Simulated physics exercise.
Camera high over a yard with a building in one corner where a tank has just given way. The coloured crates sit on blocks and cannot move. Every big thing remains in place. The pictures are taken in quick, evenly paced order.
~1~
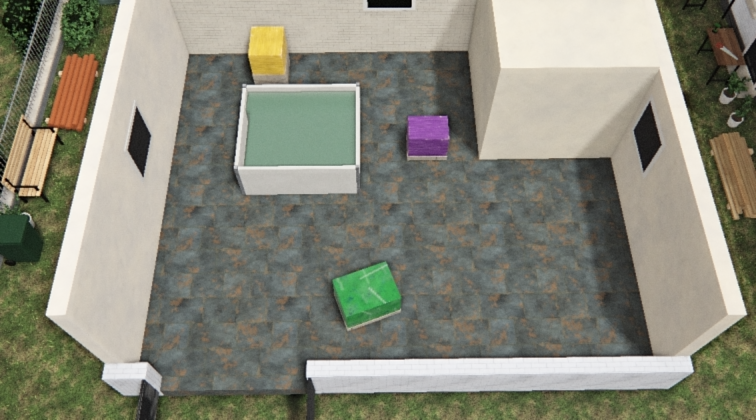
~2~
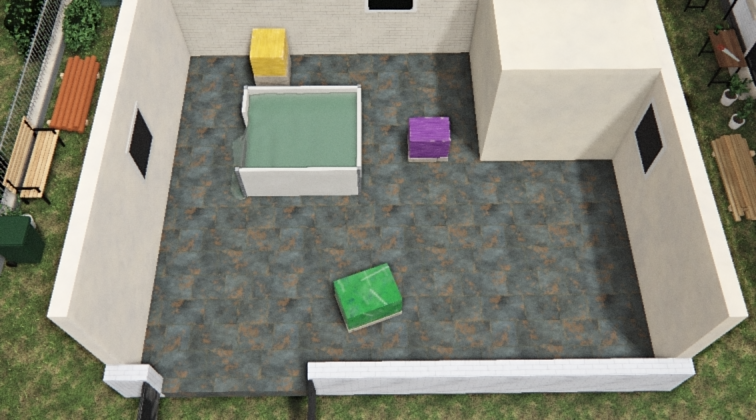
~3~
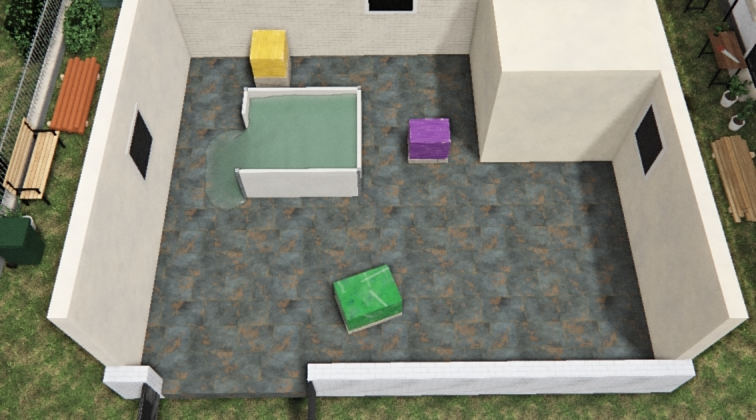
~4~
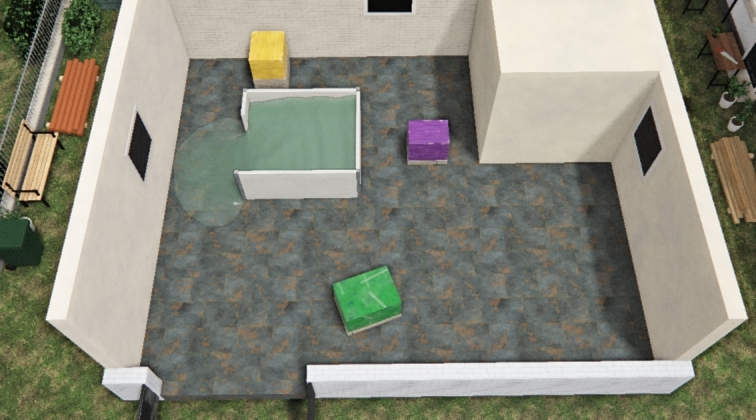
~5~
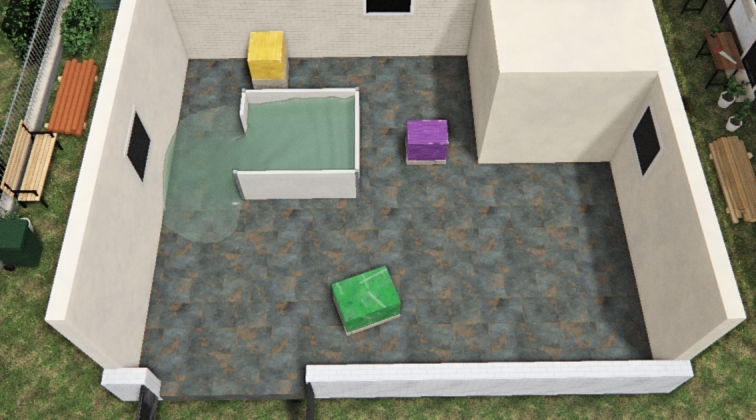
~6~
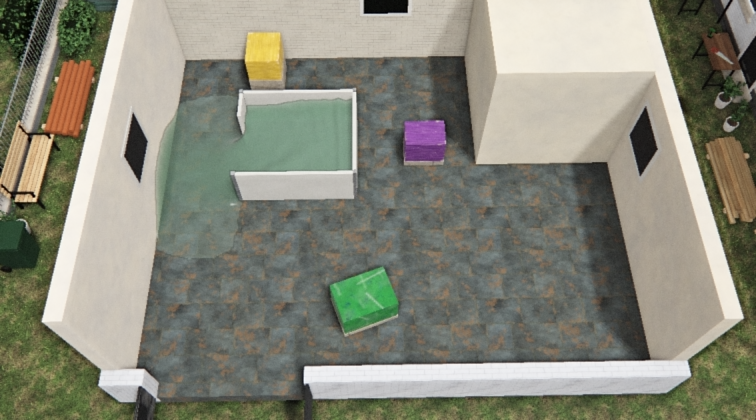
Water sits still in a white-walled tank in a paved, walled yard until the tank's left side opens. It pours out through the gap and spreads leftward in a widening, rounded pale-green sheet, reaching the left wall while the yellow, purple and green boxes stay in place.
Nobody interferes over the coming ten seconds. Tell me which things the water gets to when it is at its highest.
As I see it, the green crate is not flooded. The purple crate is not flooded. The yellow crate is not flooded.
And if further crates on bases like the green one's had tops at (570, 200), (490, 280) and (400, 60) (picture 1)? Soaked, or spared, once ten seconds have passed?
Respectively: Comes through fine, comes through fine and is reached.
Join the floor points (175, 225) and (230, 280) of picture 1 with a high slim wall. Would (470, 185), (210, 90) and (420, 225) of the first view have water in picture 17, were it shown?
As listed: Clear, under water, not flooded.
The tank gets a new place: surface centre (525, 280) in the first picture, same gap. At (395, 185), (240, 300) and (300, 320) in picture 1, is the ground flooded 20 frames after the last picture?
Submerged, submerged, submerged.
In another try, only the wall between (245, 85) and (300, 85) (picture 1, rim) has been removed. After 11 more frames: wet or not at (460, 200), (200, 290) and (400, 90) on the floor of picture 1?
Untouched, untouched, soaked.
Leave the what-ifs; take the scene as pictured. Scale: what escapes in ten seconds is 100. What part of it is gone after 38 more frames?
Share gone by then: About 70 %.
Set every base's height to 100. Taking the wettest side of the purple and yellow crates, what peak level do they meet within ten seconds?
60 and 60 per cent, roughly.
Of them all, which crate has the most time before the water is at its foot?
It would be the purple-painted one.
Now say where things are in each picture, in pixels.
In the first frame, the water tank at (300, 128) is whole and still.
In the second frame, water pours out at (248, 158) and has run to (243, 199).
In the third frame, the front is at (215, 142), out from the gap at (248, 160).
In the fourth frame, water pours out at (248, 162) and has run to (178, 156).
In the fifth frame, water pours out at (246, 162) and has run to (163, 220).
In the sixth frame, the front is at (157, 245), out from the gap at (244, 163).
A moment on, water covers 15 % of the floor; the green crate not reached, the purple crate not reached, the yellow crate water round its plinth.
Next, water covers 25 % of the floor; the green crate not reached, the purple crate not reached, the yellow crate water round its plinth.
Then, water covers 40 % of the floor; the green crate water round its plinth, the purple crate not reached, the yellow crate water round its plinth.
Later, water covers 55 % of the floor; the green crate water round its plinth, the purple crate water round its plinth, the yellow crate water round its plinth.
In the end, water covers 70 % of the floor; the green crate stayed above the water, the purple crate stayed above the water, the yellow crate stayed above the water.
